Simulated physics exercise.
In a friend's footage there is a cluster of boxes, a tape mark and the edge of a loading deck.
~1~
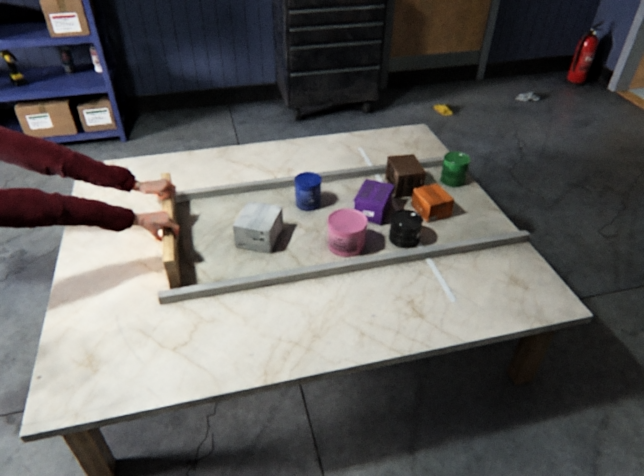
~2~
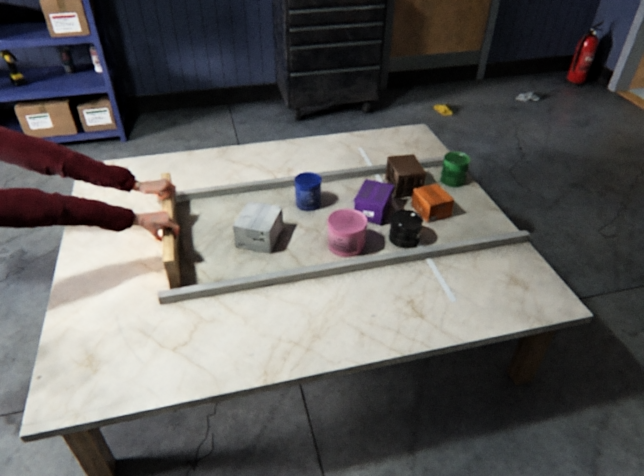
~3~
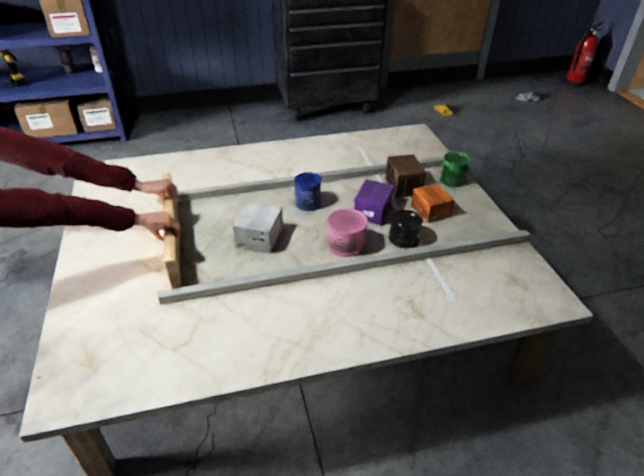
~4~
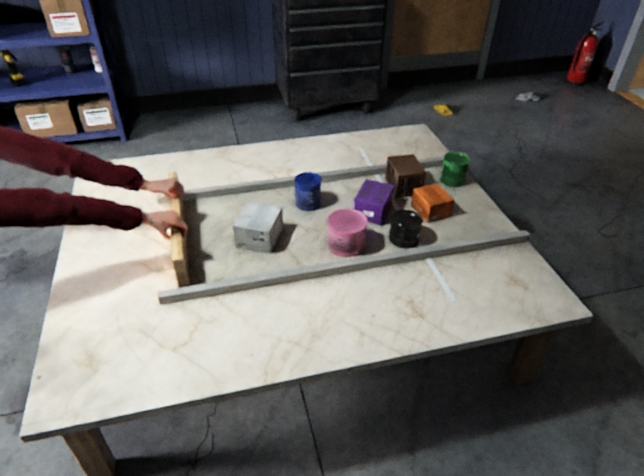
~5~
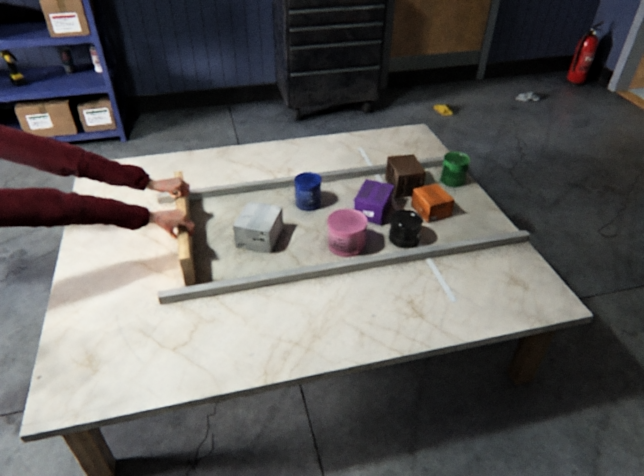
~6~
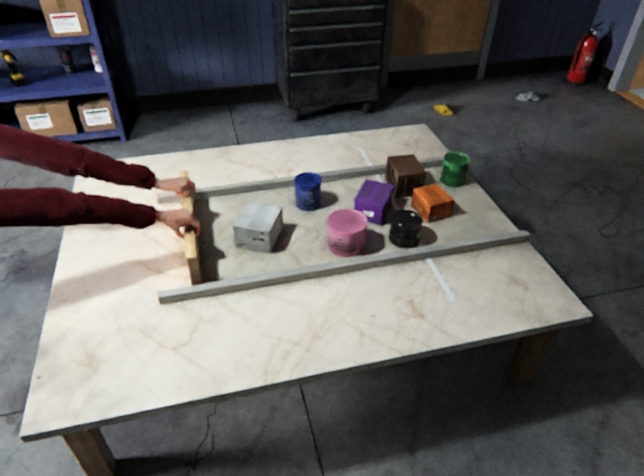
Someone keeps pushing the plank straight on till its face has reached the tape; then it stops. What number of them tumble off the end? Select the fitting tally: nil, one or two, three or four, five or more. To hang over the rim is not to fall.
Tally: Nil.
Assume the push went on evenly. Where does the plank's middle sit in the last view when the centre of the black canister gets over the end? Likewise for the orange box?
The black canister puts it at (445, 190), the orange box at (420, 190).
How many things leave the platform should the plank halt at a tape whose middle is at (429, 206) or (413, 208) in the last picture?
So it's 2 the first time and 0 the second time.
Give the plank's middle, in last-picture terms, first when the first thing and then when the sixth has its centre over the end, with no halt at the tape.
At roughly (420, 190), then roughly (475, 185).
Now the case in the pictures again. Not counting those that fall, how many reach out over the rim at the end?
0 overhanging.
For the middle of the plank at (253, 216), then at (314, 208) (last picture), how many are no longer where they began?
1 and 2.
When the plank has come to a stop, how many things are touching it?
Contact count: 3.
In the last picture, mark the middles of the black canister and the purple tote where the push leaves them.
The black canister settles near (466, 221); as for the purple tote, near (444, 193).
A little later, none off yet; green canister at rest near (455, 170); orange box at rest near (432, 203); brown crate at rest near (405, 176).
When it is over, the number that fall off is zero.
